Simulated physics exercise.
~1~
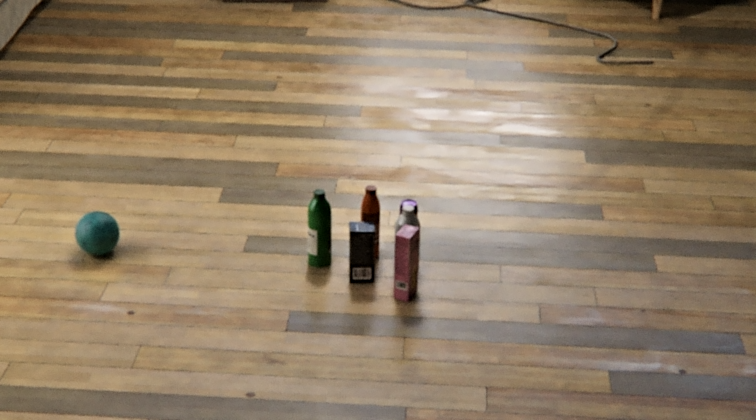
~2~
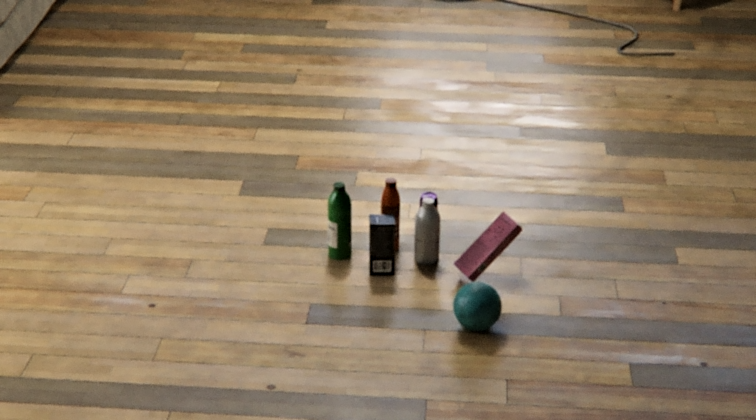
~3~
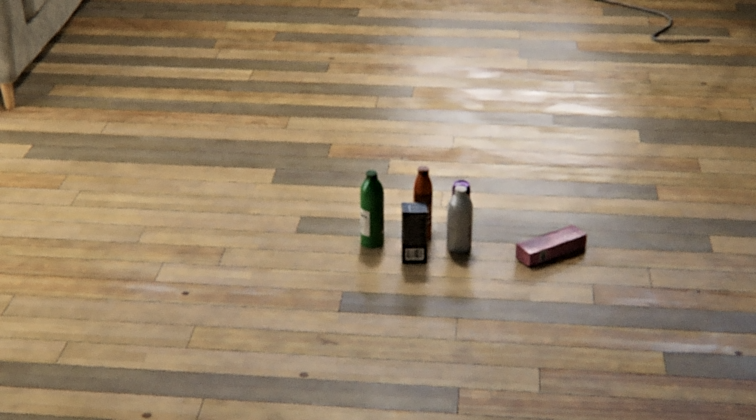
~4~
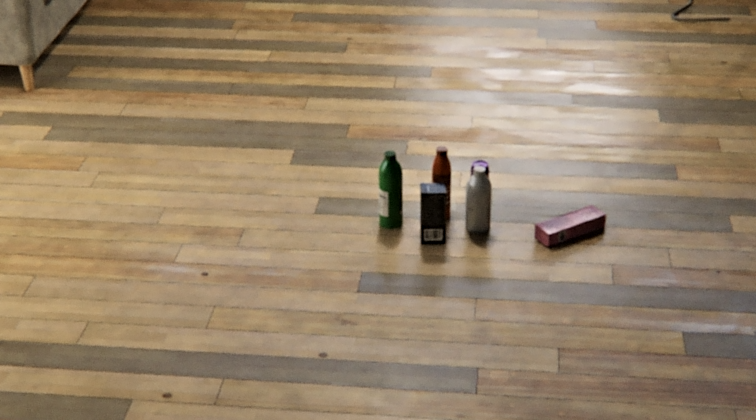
A wide floor of worn wooden planks is seen from above at an angle, with a turquoise ball at the left and a small cluster of household things near the middle. A green bottle, an orange bottle and a pale bottle with something purple behind it stand around a black carton, with a pink carton upright at the front right. The ball rolls right and strikes the pink carton, which tips over sharply. As the view pans slightly left, the ball is gone from sight. The pink carton ends lying on its side at the right, while the others remain standing.
